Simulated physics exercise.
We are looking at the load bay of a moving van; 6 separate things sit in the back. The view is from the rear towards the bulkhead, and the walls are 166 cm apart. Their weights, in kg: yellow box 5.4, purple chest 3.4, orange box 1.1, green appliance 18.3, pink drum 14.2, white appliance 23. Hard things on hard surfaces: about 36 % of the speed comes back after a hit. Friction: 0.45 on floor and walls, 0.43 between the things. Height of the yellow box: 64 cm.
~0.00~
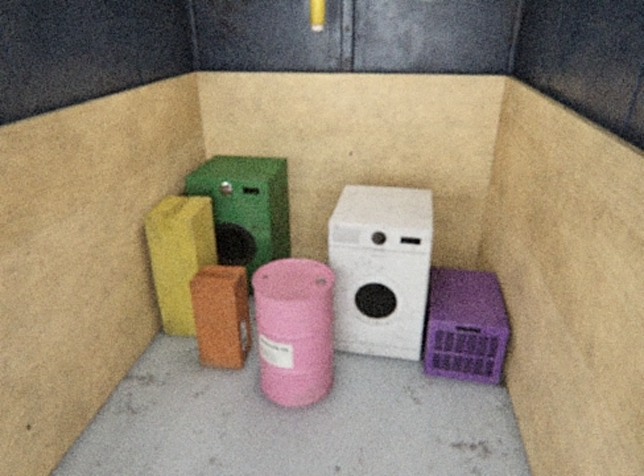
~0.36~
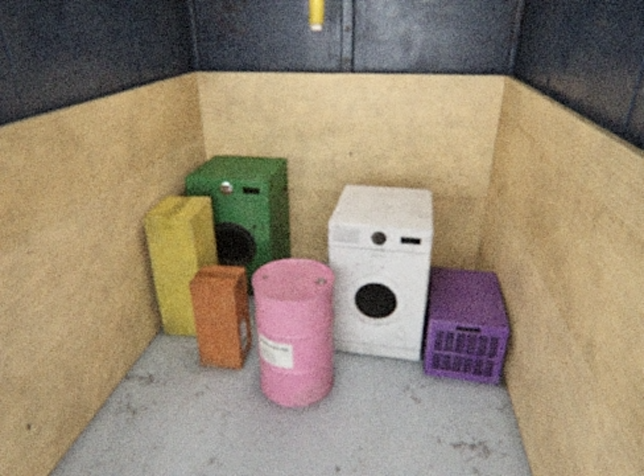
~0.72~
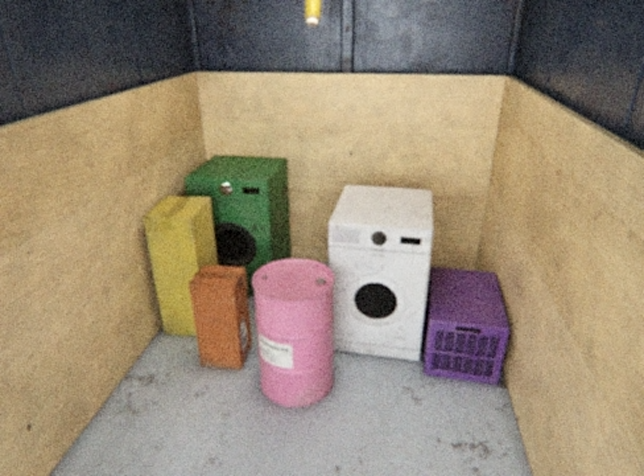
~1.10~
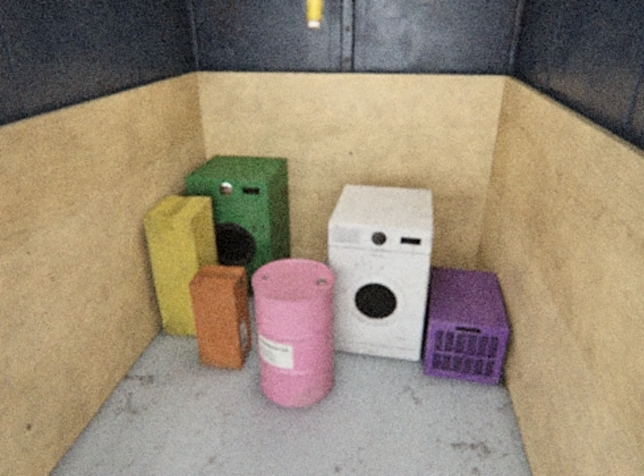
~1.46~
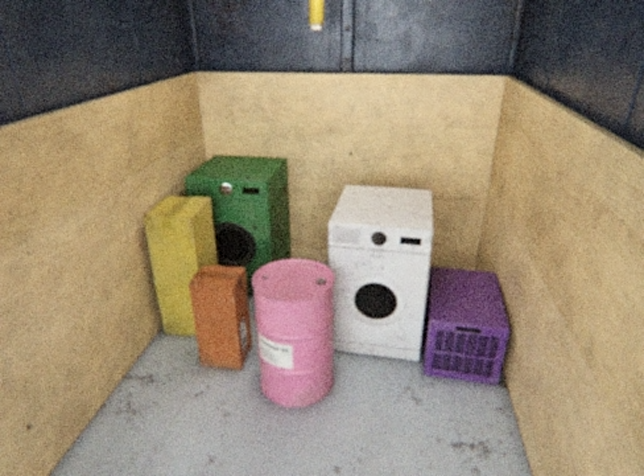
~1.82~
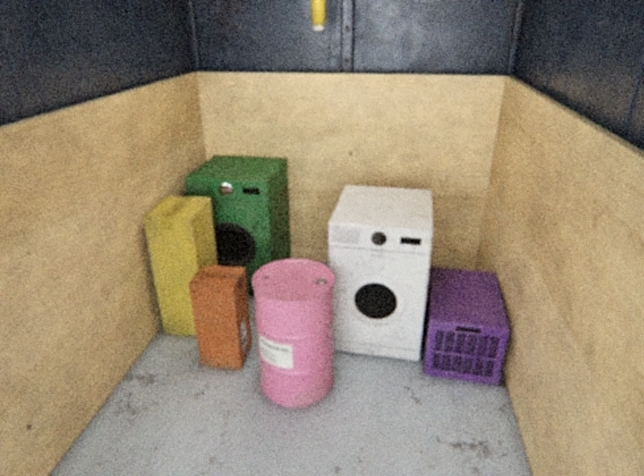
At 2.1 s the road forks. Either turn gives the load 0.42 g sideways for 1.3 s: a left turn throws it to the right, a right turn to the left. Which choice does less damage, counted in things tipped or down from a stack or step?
Less is lost turning right.
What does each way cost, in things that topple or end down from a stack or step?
Turning left 1, turning right 0.
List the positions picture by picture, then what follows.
No push; yellow box (187, 267); purple chest (462, 321), in the first frame.
Push 0.26 g backwards; pink drum (296, 332); white appliance (381, 269), in the second frame.
Push 0.26 g backwards; orange box (223, 317); green appliance (244, 225), in the third frame.
Push 0.26 g backwards; pink drum (295, 332); white appliance (381, 269), in the fourth frame.
No push; orange box (223, 317); green appliance (244, 225), in the fifth frame.
No push; yellow box (187, 267); purple chest (462, 321), in the sixth frame.
Turning left. At 2.92 s, push 0.42 g right; yellow box leaning 29° near (220, 266).
After 3.22 s, push 0.30 g right; yellow box on its side near (275, 295); purple chest slid 2 cm near (467, 321); white appliance slid 4 cm.
At rest (3.9 s), tipped over in the back, yellow box; the other 5 in place, give or take 15 cm. Seen from the same camera at the end, yellow box near (279, 307), purple chest near (467, 321).
Turning right instead, nothing is lost, 0 of 6 in all.
